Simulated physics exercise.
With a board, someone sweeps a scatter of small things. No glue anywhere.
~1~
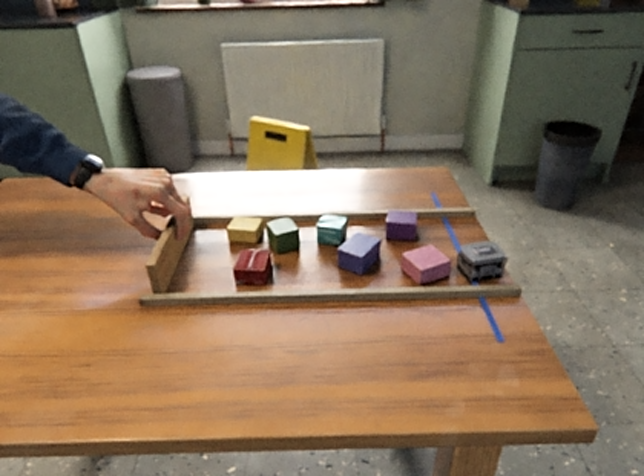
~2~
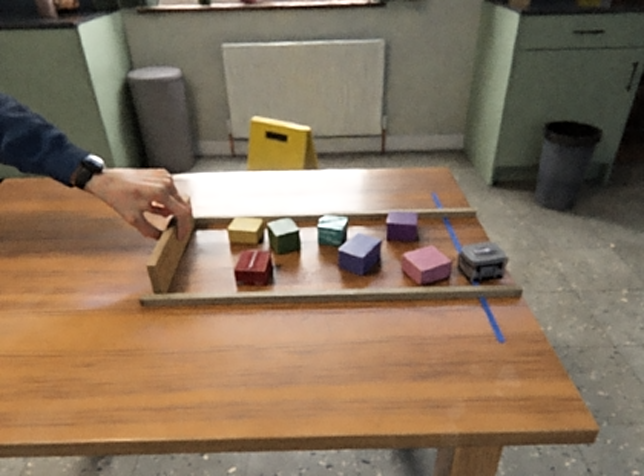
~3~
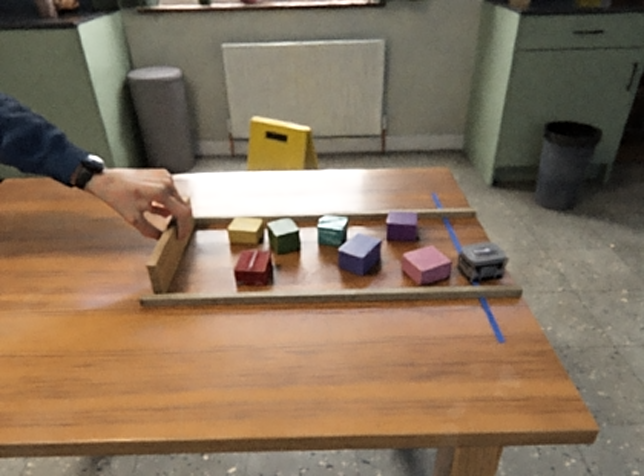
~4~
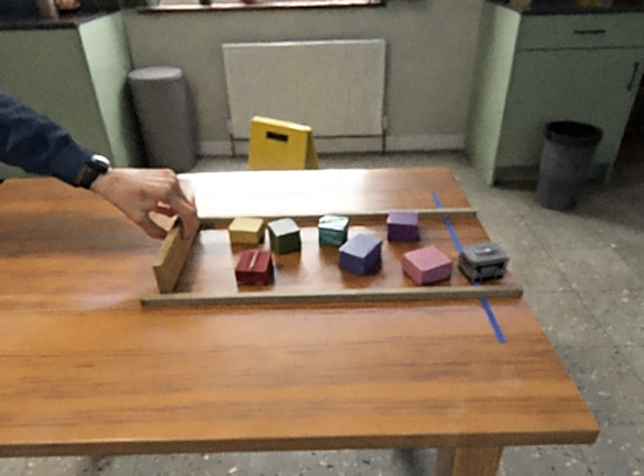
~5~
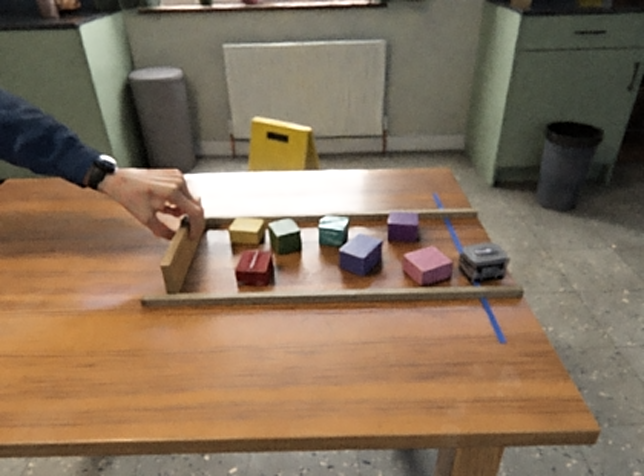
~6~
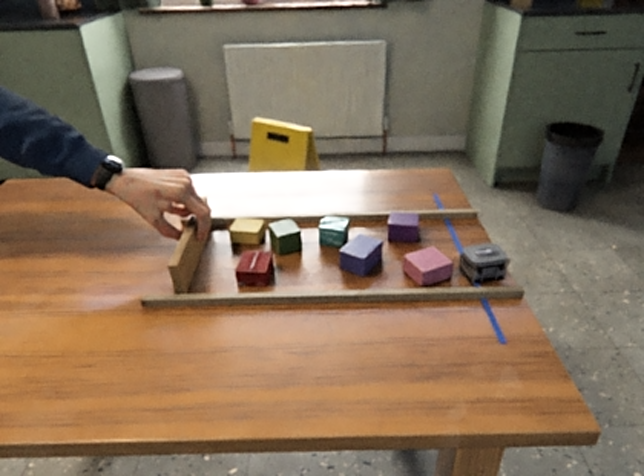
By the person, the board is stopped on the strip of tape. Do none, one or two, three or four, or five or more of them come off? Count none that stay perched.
Off the edge: Upward of four.
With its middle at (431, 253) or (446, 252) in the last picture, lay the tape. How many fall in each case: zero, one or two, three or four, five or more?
Count at position one: Either one or two; at position two: Just one or two.
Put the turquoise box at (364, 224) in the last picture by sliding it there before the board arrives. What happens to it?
Result: Turquoise box not saved.
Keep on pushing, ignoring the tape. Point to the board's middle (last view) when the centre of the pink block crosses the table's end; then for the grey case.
(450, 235) and then (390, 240), give or take.
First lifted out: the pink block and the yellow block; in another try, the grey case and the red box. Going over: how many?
The number fallen is 3, and in the other try 2.
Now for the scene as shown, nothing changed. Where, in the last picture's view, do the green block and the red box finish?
Close to (472, 235); the other close to (485, 262).
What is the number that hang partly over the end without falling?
The figure is 0.
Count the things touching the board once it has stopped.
It's 3.
A little later, none off yet; grey case at rest near (483, 263); pink block at rest near (428, 266); purple block at rest near (403, 227).
Next, none off yet; grey case moving near (493, 263); pink block shifted about its own width near (456, 268); purple block shifted about its own width near (441, 226).
When it is over, the number that fall off is five or more; down, turquoise box, blue block, purple block, pink block and grey case.
